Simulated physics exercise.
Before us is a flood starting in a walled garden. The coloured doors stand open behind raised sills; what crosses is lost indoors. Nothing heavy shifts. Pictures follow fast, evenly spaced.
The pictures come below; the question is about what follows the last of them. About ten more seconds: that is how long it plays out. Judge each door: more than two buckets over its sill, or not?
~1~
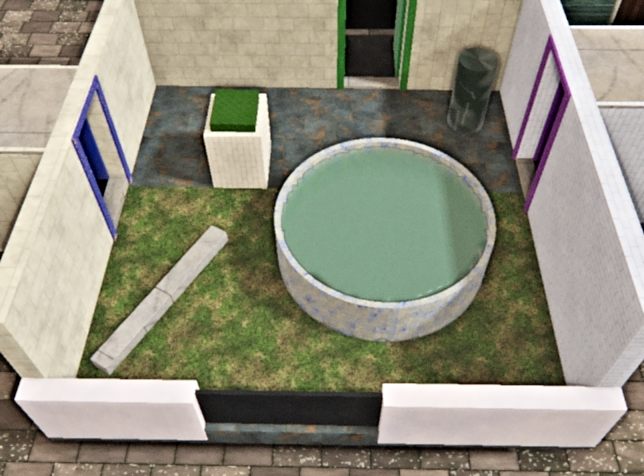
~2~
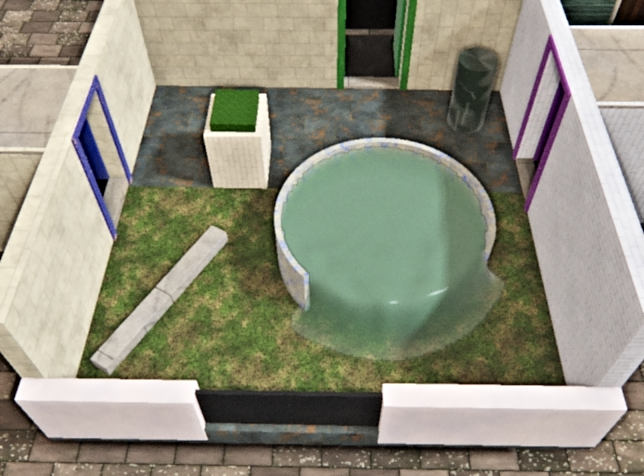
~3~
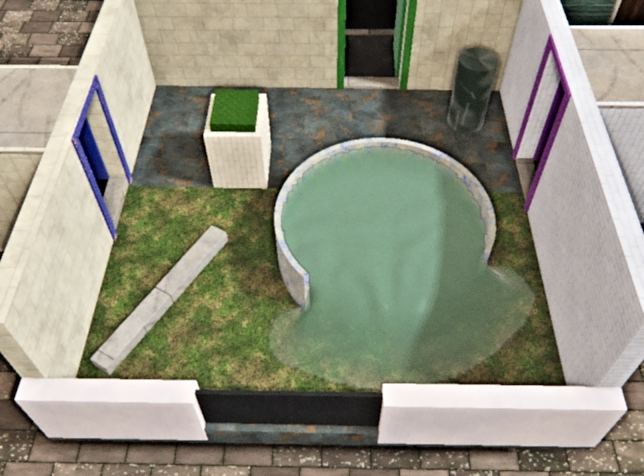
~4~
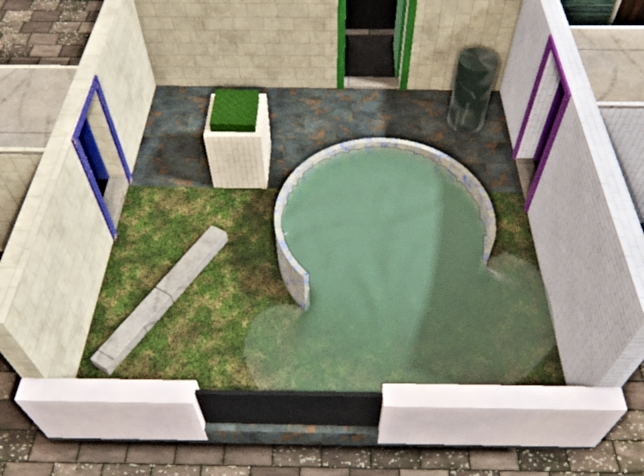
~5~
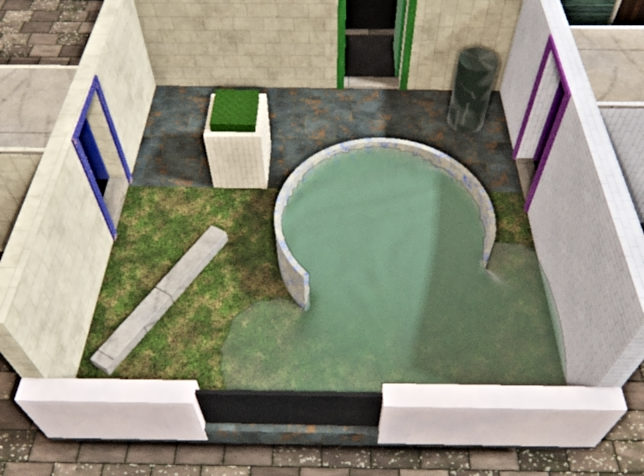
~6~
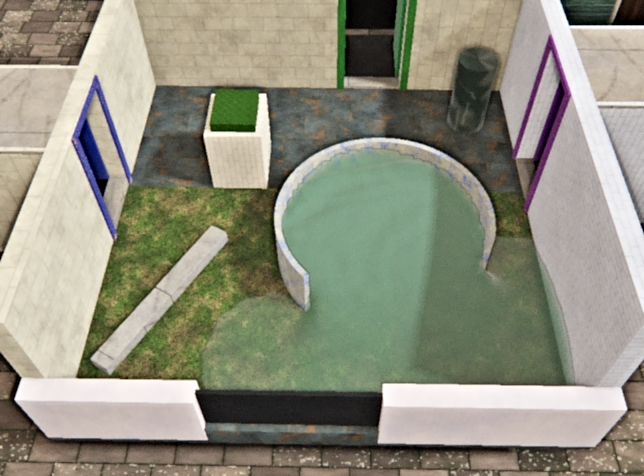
Purple door - over two buckets; blue door - two buckets or less; green door - over two buckets.
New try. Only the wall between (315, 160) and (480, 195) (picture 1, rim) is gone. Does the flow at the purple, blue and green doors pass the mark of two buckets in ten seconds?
Taking them in turn, the purple door tops the limit, the blue door falls short and the green door tops the limit.
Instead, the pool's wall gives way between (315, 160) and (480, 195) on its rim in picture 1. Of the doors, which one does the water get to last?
The blue door comes last.
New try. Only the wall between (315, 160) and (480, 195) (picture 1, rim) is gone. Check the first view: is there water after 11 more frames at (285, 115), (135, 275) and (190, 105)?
Sequence of results: Reached by the flood, missed by the flood, reached by the flood.
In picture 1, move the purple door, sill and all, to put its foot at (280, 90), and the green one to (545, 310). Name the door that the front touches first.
That's the green one.
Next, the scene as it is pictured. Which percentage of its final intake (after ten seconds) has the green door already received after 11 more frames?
Something like 0 in a hundred.
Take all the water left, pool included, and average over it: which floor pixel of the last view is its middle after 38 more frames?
I would point to (343, 255).
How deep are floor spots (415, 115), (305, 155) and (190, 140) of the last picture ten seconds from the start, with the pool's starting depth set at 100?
In order: Roughly 18, 10 and 14 in a hundred.
A moment on, water covers 30 % of the floor; the purple door not reached, the blue door not reached, the green door not reached.
Next, water covers 40 % of the floor; the purple door wet at the sill, nothing in, the blue door not reached, the green door not reached.
Then, water covers 65 % of the floor; the purple door over two buckets in, the blue door not reached, the green door not reached.
Later, water covers 95 % of the floor; the purple door over two buckets in, the blue door wet at the sill, nothing in, the green door over two buckets in.
In the end, water covers 95 % of the floor; the purple door over two buckets in, the blue door wet at the sill, nothing in, the green door over two buckets in.
